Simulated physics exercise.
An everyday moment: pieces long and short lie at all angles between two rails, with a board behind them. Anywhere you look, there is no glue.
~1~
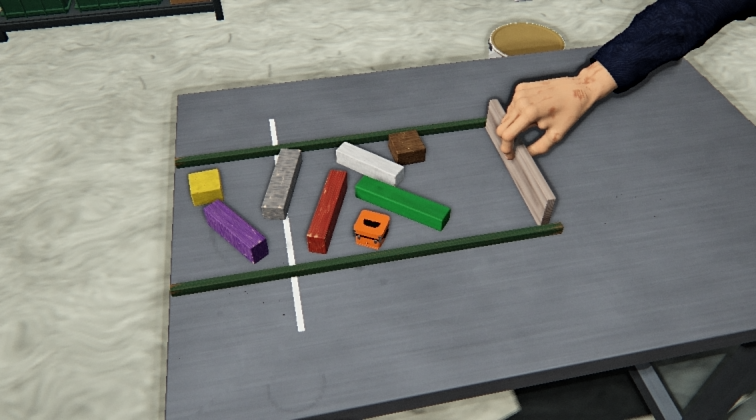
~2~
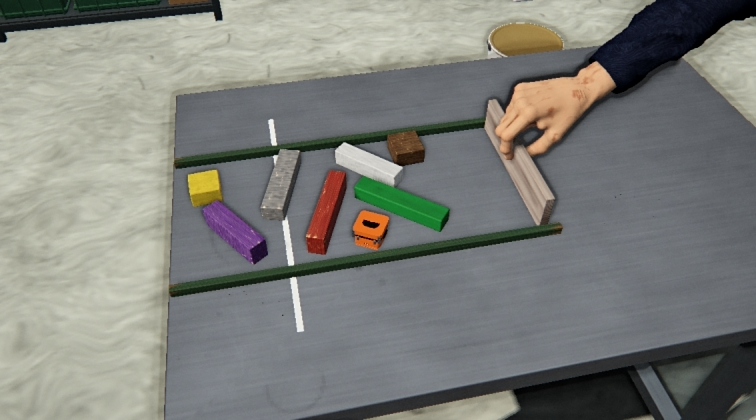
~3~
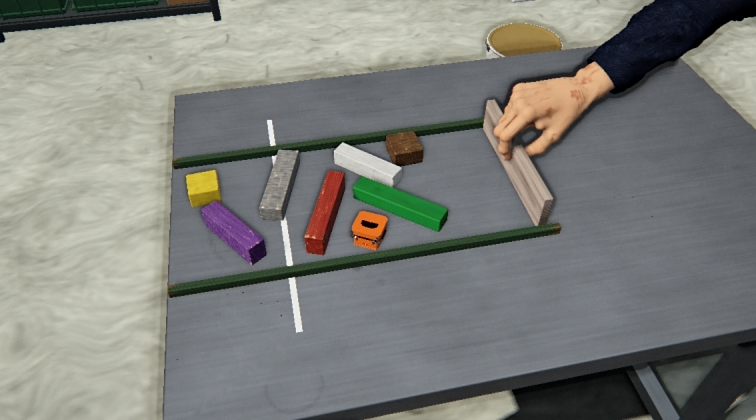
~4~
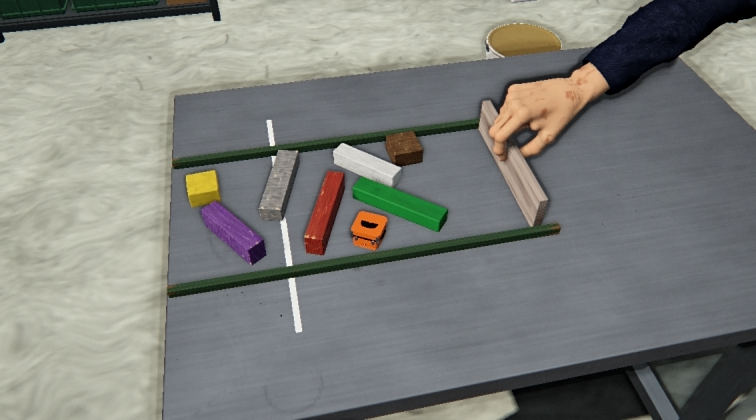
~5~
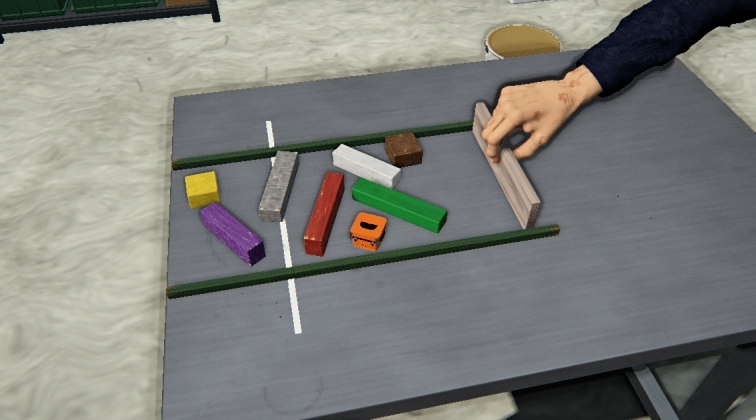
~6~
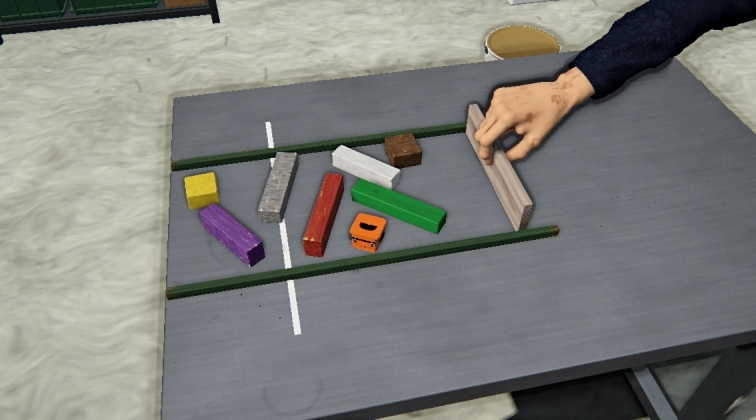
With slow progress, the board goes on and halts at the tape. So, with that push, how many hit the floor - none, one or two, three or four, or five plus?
I'd say none.
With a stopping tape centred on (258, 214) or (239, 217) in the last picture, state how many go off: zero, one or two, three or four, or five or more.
In order: One to two, then three or four.
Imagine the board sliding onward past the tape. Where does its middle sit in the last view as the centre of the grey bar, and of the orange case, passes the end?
Roughly (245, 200); for the second one, roughly (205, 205).
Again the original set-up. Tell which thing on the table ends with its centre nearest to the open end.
Closest at the end: The yellow block.
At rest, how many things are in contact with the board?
Count recorded: 3.
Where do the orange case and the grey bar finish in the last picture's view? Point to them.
You'll see the orange case at (246, 259), with the grey bar at (203, 195).
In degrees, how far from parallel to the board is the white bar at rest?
Out of line by around 40°.
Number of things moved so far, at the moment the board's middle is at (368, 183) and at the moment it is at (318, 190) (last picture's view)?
5, then 7.
Soon after, none off yet; yellow block at rest near (203, 191); purple bar at rest near (232, 234); grey bar at rest near (279, 186).
Then, none off yet; yellow block at rest near (203, 191); purple bar at rest near (232, 234); grey bar moved a little near (266, 187).
At rest, the number that fall off is zero.
